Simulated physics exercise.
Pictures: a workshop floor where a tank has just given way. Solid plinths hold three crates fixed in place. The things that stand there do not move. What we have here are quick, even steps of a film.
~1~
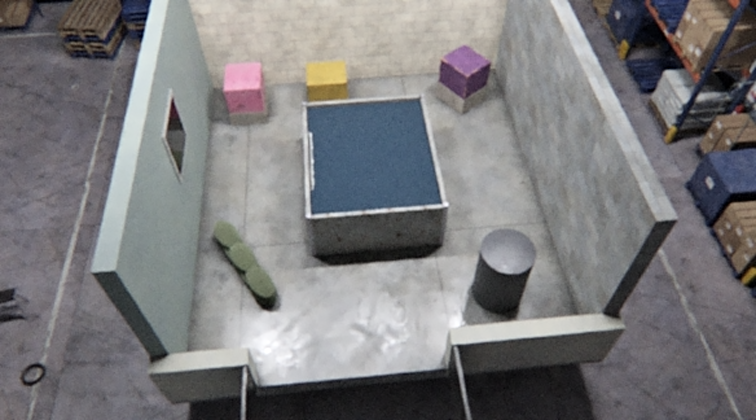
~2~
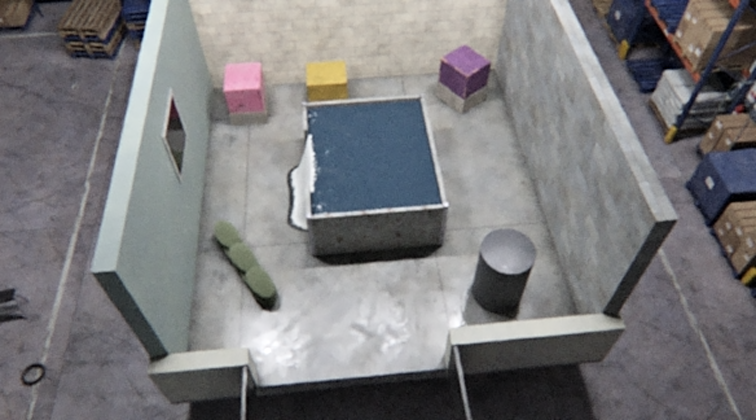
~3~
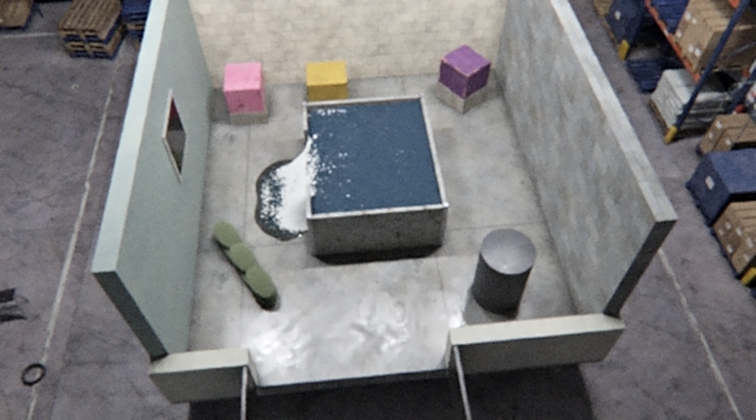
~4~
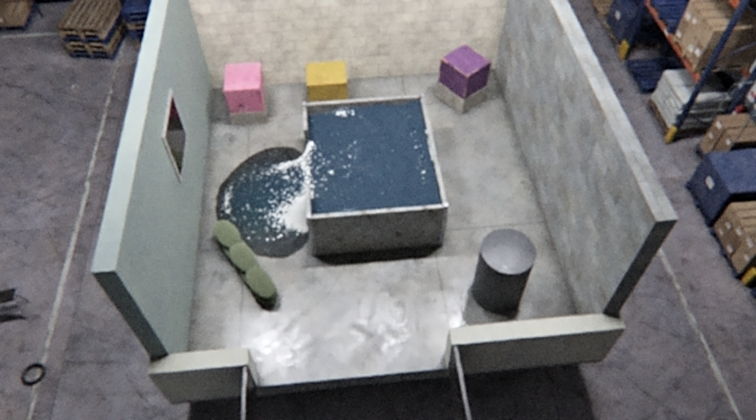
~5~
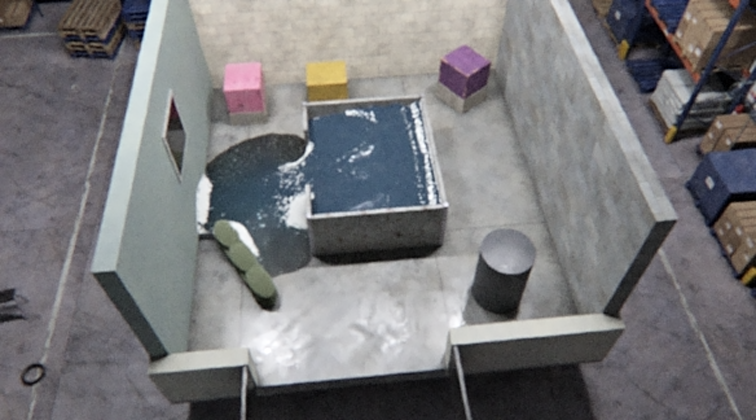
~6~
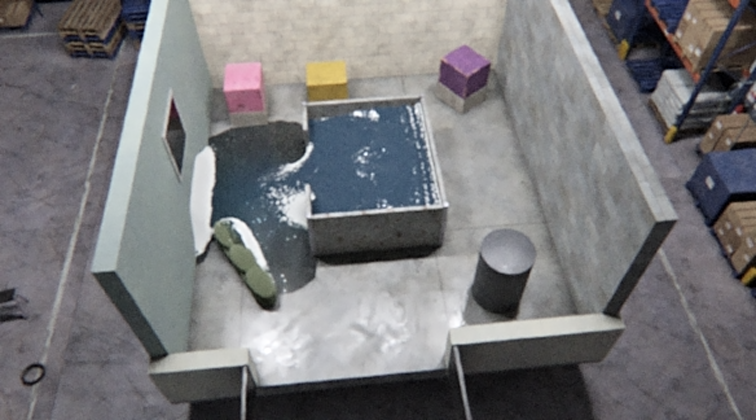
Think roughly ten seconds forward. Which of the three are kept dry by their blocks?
Yellow crate: Reached; pink crate: Reached; purple crate: Spared.
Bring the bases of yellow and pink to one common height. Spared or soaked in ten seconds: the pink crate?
The pink one gets flooded.
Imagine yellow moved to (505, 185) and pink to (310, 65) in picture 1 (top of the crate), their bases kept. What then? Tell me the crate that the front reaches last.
The yellow-painted one, I think.
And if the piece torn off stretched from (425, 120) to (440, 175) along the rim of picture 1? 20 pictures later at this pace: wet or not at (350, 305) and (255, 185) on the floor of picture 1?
Submerged, waterless.
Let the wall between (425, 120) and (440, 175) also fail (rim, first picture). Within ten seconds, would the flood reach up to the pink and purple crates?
Result - pink crate stays clear, purple crate gets flooded.
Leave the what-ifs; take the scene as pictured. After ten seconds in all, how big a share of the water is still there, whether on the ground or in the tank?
Some 80 per cent.
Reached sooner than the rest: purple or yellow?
That would be the crate marked yellow.
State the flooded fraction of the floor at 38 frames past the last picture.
Some 95 per cent.
A moment on, water covers 30 % of the floor; the yellow crate water round its plinth, the pink crate water round its plinth, the purple crate not reached.
Next, water covers 50 % of the floor; the yellow crate water round its plinth, the pink crate water round its plinth, the purple crate not reached.
Then, water covers 75 % of the floor; the yellow crate water round its plinth, the pink crate water round its plinth, the purple crate water round its plinth.
Later, water covers 95 % of the floor; the yellow crate water round its plinth, the pink crate water round its plinth, the purple crate water round its plinth.
In the end, water covers 100 % of the floor; the yellow crate was topped, the pink crate was topped, the purple crate stayed above the water.
